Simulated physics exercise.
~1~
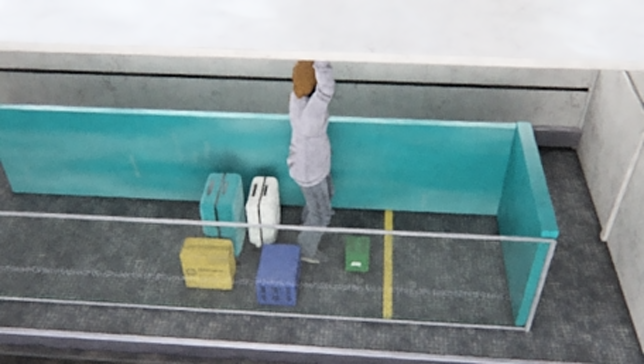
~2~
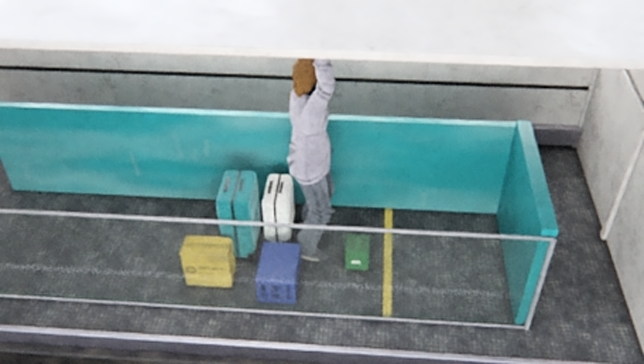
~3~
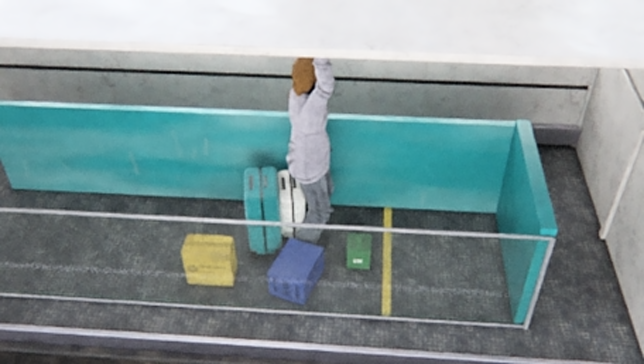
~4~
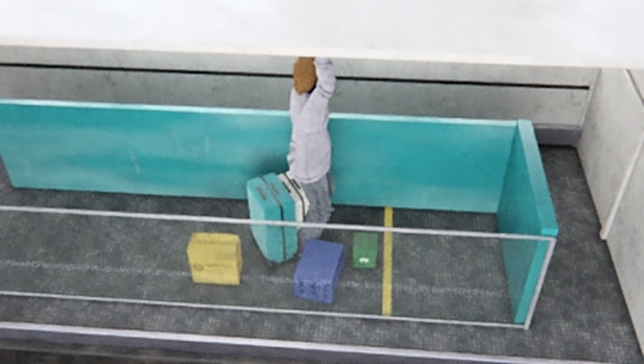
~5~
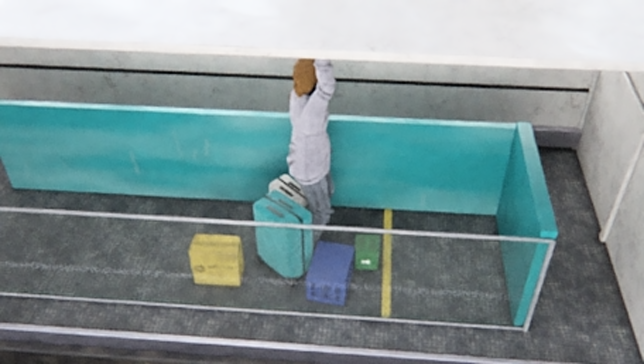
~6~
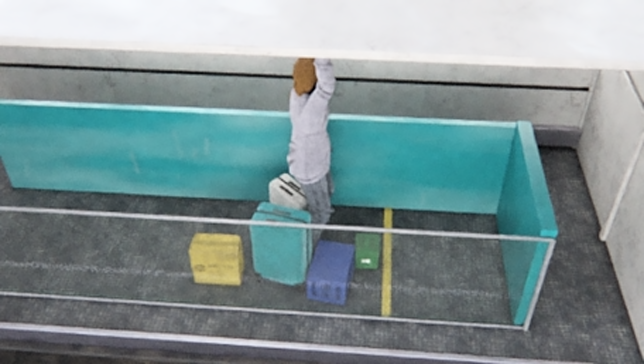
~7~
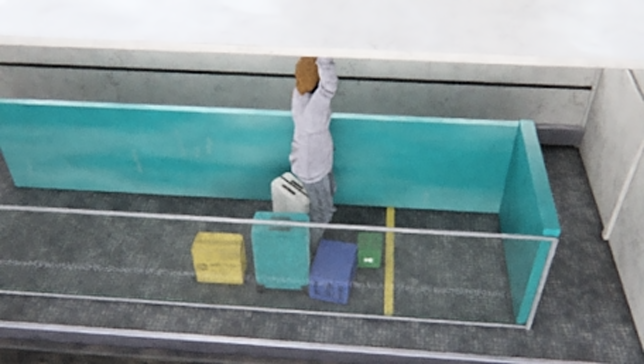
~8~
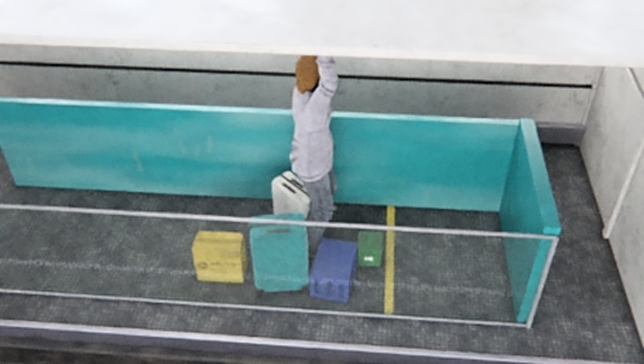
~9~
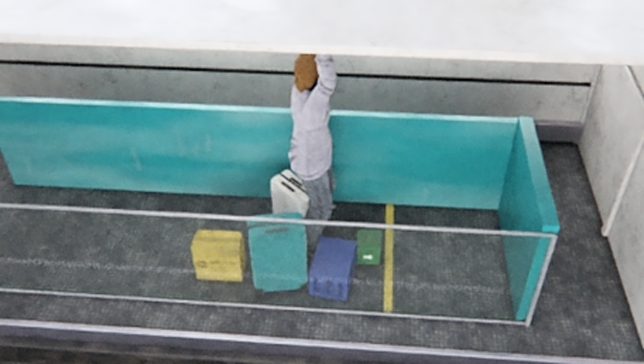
A large teal wheeled case and a smaller white one stand upright beside a person with raised arms in a teal-walled tram bay, seen from above. In front are a yellow carton at left and a blue crate, with a green tub nearer the yellow line at right. Both wheeled cases roll right, the teal one swinging around in front of the white one and toward the viewer. The blue crate turns and slides right, while the tub and carton barely shift. Everything settles short of the line, both cases still upright, the person still holding on.
